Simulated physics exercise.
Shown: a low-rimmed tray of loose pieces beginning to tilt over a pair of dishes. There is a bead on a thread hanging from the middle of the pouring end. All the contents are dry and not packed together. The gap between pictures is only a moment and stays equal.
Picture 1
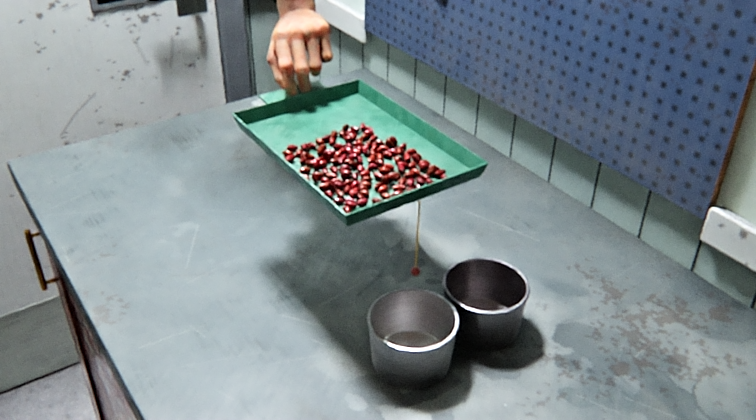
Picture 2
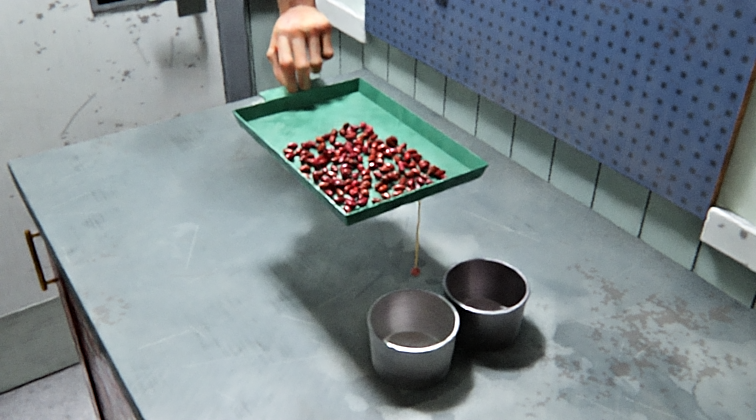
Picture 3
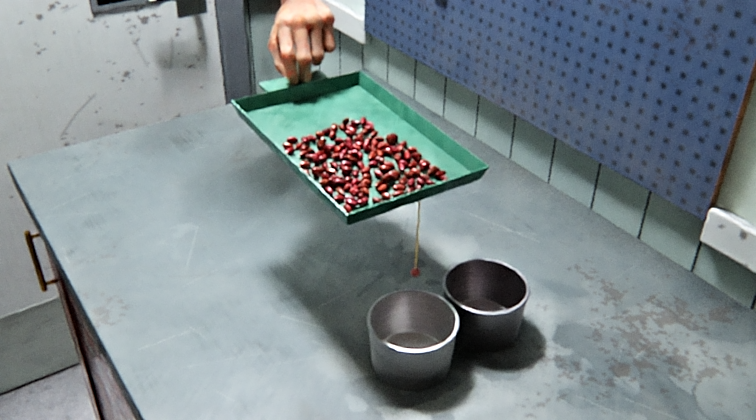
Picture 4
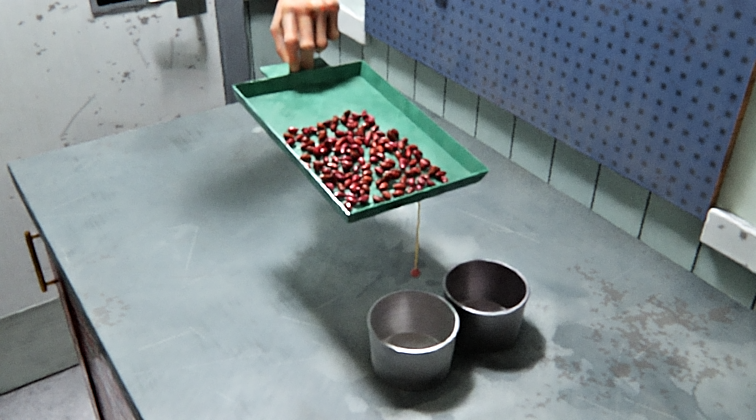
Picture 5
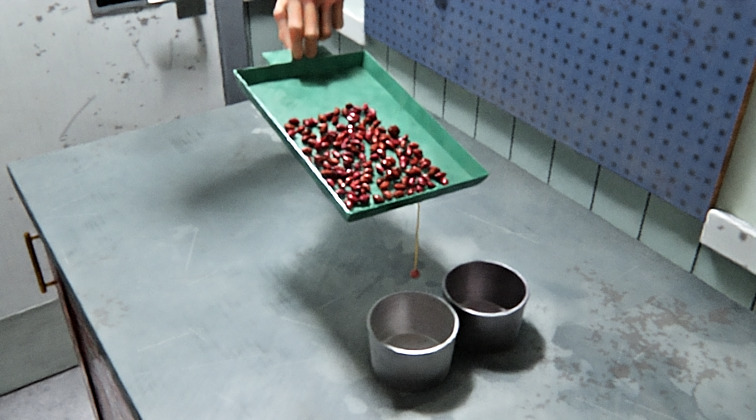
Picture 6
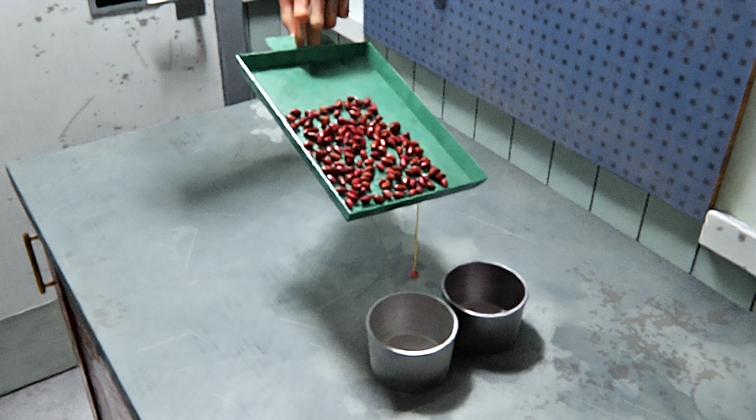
A green tray of dark red kidney beans, gripped by a hand at its far end, gradually tilts as that end rises and the near edge dips slightly at its right corner, the beans staying bunched. A beaded thread hangs from that edge near two dark grey dishes on the worn grey-green worktop. The fixed, raised view shows a blue pegboard behind, right.
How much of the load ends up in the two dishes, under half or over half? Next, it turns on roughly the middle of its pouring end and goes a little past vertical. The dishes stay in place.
Over half.
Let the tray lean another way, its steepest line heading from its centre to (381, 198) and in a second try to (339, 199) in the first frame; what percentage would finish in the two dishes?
60 % and 20 %, roughly.
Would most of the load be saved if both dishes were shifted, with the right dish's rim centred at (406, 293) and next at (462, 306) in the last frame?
Taking them in turn, it's short of half and then short of half.
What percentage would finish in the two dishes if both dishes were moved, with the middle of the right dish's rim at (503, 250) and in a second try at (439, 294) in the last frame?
It comes to roughly 70 per cent in one try and roughly 30 per cent in the next.
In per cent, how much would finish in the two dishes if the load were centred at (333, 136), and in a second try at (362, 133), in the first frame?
Estimate: 70 % first, 60 % second.
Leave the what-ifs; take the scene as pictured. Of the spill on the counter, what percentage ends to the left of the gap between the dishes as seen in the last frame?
Roughly 20 in a hundred.
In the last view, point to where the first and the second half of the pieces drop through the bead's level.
It goes through near (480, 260) first, then near (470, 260).
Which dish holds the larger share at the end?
That's going to be the right-positioned one.
Shortly afterwards, tray tipped steeply; all but a few on the tray; only a few in the air.
Next, tray tipped past a quarter turn; a little on the tray; only a few in the left dish; near half in the right dish; a little outside both; near a quarter in the air.
Some moments later, tray tipped past a quarter turn; a little in the left dish; near two thirds in the right dish; near a quarter outside both.
In the end, tray tipped past a quarter turn; a little in the left dish; near two thirds in the right dish; near a quarter outside both.
